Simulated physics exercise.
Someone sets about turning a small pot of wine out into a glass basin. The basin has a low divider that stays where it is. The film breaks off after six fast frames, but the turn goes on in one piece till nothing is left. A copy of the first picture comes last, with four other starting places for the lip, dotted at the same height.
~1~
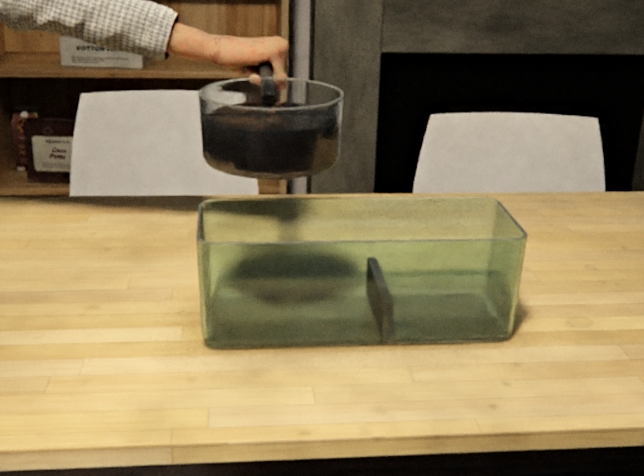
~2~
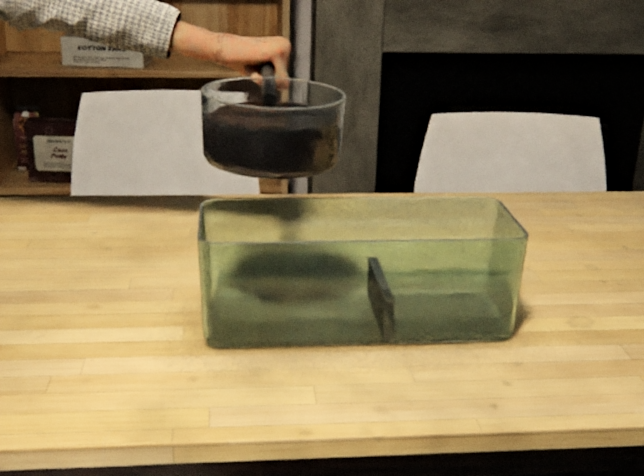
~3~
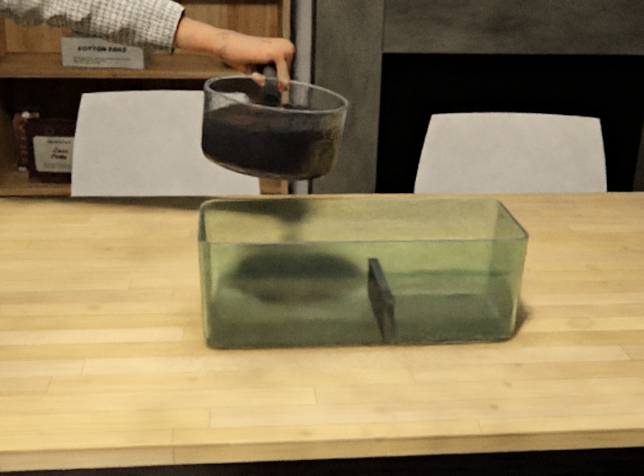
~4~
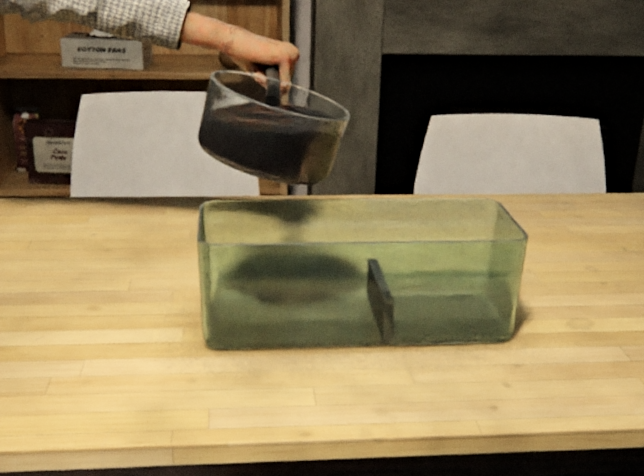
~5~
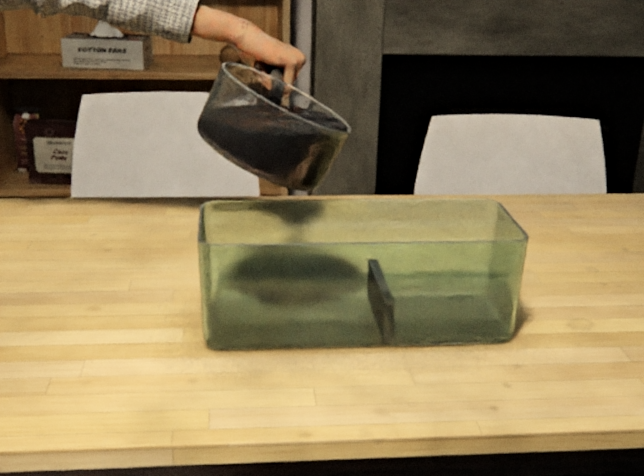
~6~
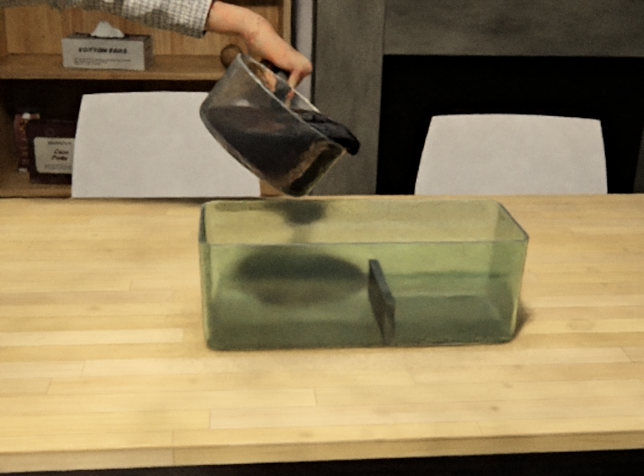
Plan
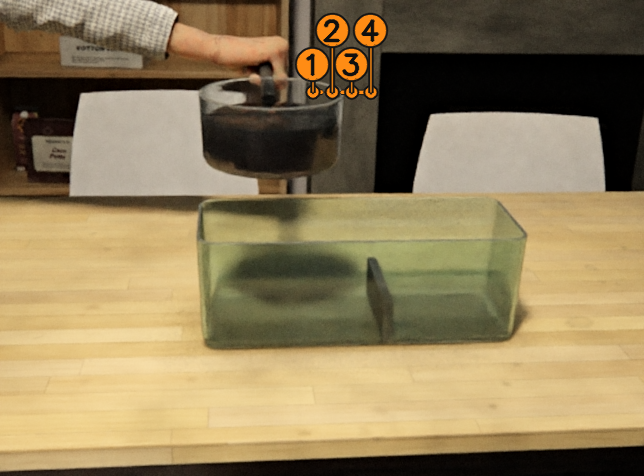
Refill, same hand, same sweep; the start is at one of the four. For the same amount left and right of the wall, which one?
3 works best here.
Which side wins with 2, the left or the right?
The left side.
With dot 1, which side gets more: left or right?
The left one.
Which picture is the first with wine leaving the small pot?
In picture 6.
On the marked copy, 1 at (312, 92); 2 at (332, 92); 3 at (351, 92); 4 at (370, 92).
With 1, about 90 % ends left of the wall and 7 % right of it; 3 % is lost outside.
With 2, about 70 % ends left of the wall and 25 % right of it; 4 % is lost outside.
With 3, about 51 % ends left of the wall and 48 % right of it.
With 4, about 38 % ends left of the wall and 62 % right of it.
